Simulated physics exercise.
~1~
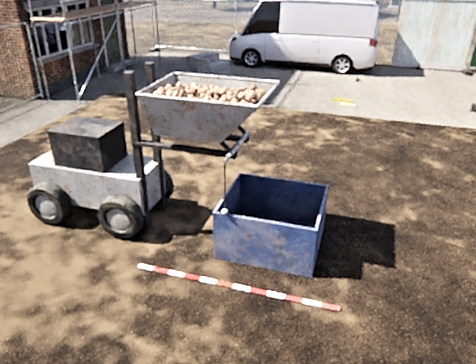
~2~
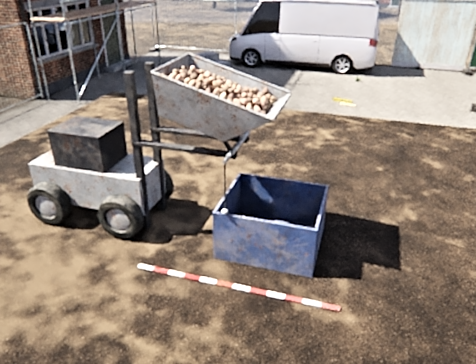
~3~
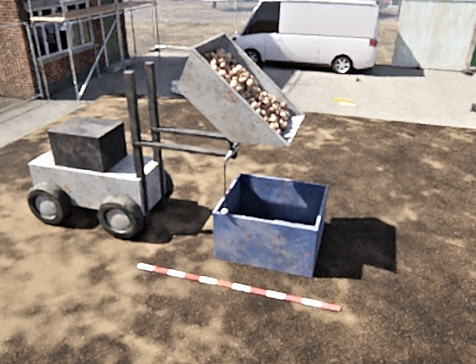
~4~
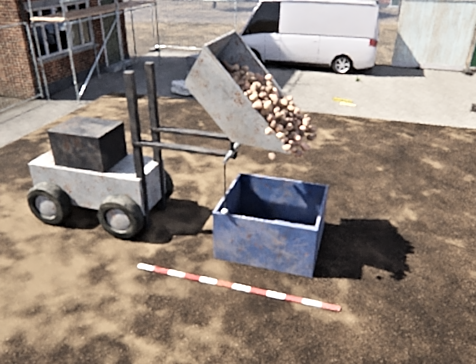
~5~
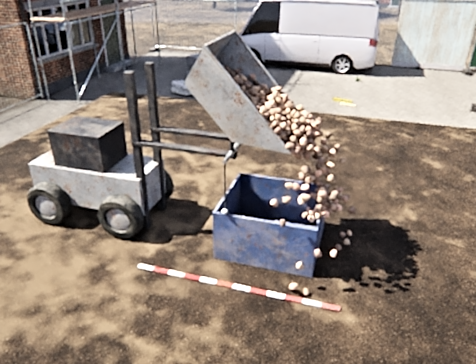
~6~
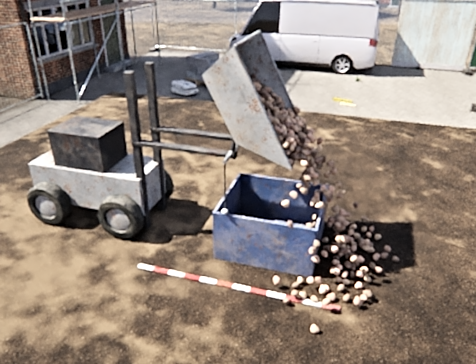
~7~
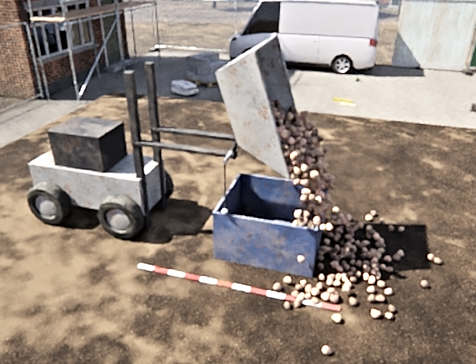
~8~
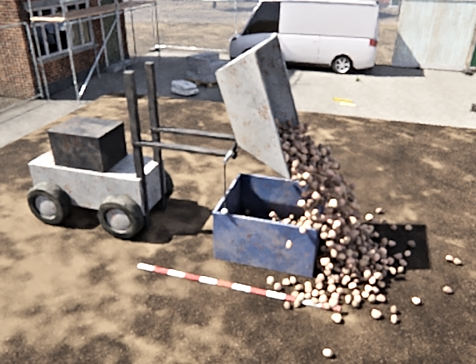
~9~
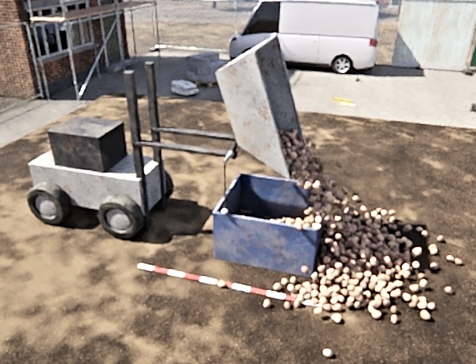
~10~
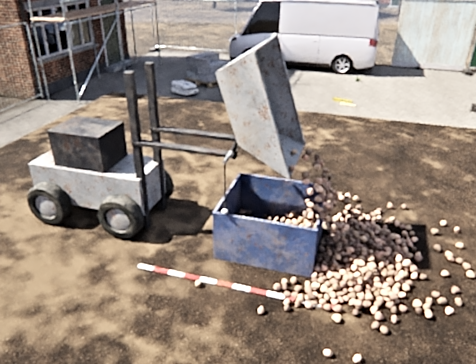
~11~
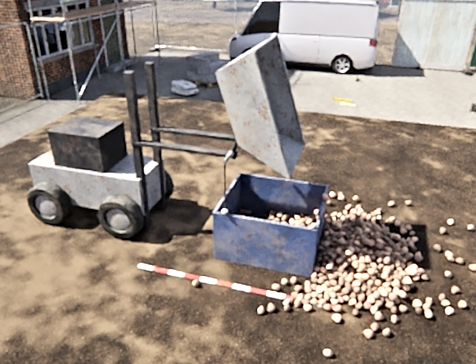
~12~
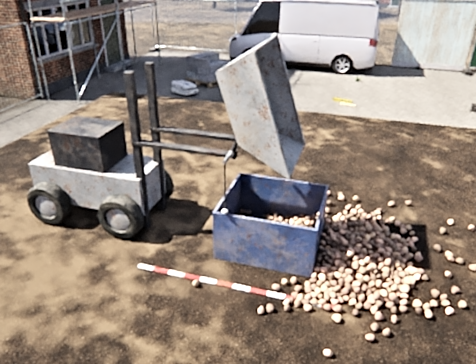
In a sunlit yard of patchy brown ground, with a white van parked behind, a small fork truck holds a raised grey skip full of pale rounded stones. A blue bin waits in front, beside a red and white striped staff. The skip tips forward to the right, pauses steeply tilted, and stones begin spilling over its lip. It then tips further, and the stones pour down, some into the bin but most past its right side. The skip ends empty and steeply tilted, with a broad heap beside the partly filled bin.
